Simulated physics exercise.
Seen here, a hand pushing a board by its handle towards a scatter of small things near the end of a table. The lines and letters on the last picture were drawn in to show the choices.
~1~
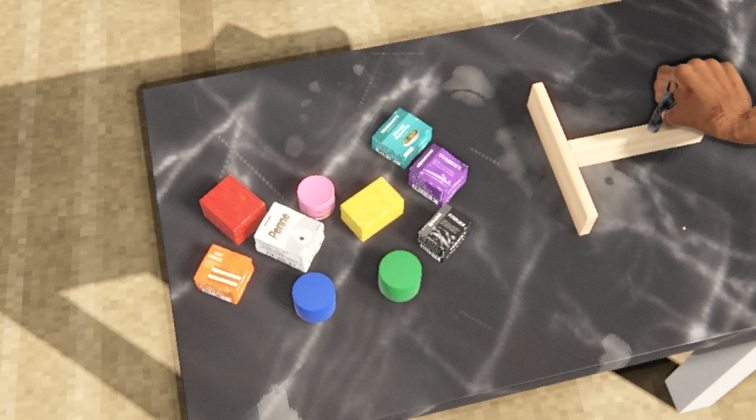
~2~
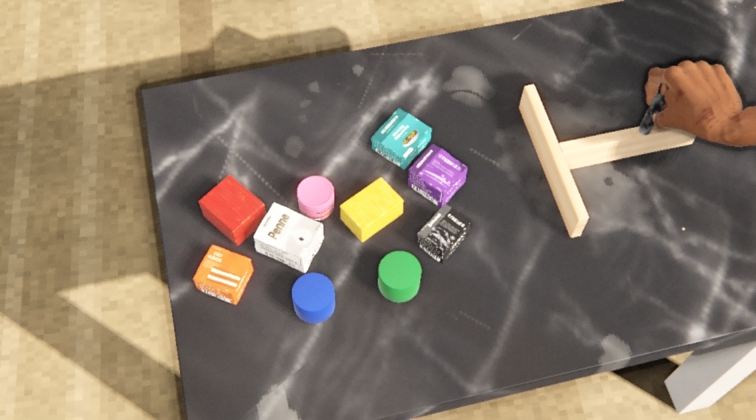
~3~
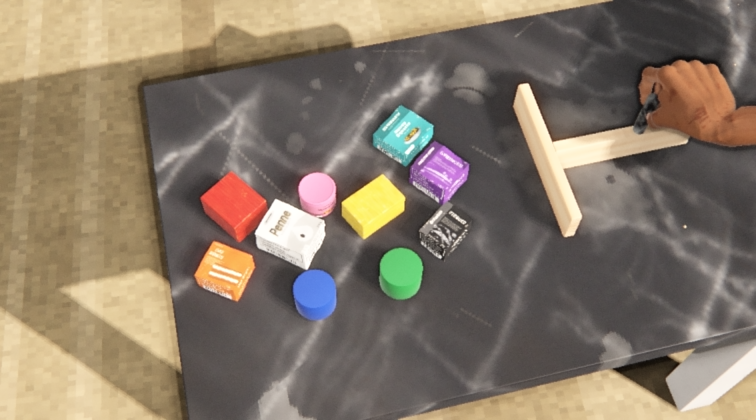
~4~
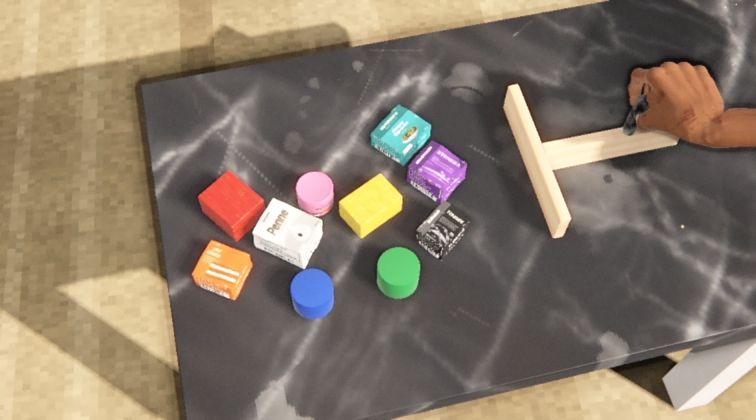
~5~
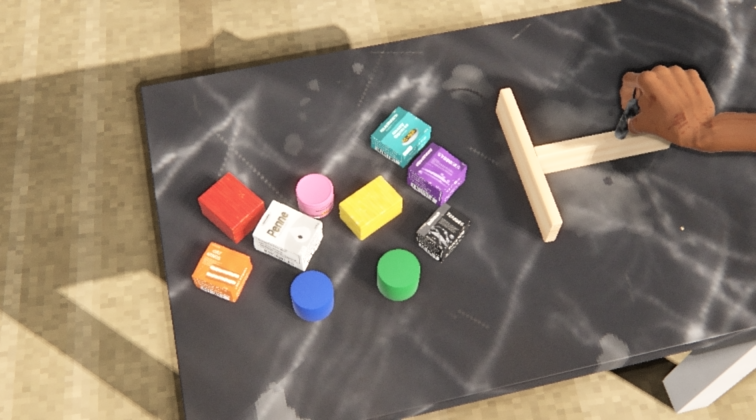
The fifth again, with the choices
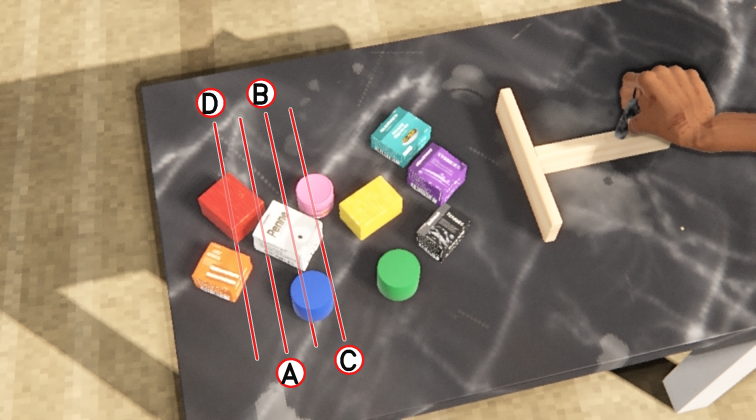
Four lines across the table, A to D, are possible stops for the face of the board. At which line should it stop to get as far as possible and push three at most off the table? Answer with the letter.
No fourth one falls up to D.
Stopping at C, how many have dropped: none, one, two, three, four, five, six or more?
By then, none.
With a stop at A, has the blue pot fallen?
By then, no.
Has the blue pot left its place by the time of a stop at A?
Yes.
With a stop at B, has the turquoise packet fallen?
No.
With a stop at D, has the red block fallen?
Yes.
On the marked copy, A at (262, 227); B at (289, 221); C at (315, 216); D at (234, 233).
Taking D. A third of the way, board (428, 174); green pot (394, 279); turquoise packet (373, 138).
Two thirds of the way, board (321, 195); orange packet (212, 280); red block (219, 213).
When it is over, board (234, 213); red block over the edge; orange packet over the edge; two fallen.
As for the rest, A is within the limit but short; B is within the limit but short; C is within the limit but short.
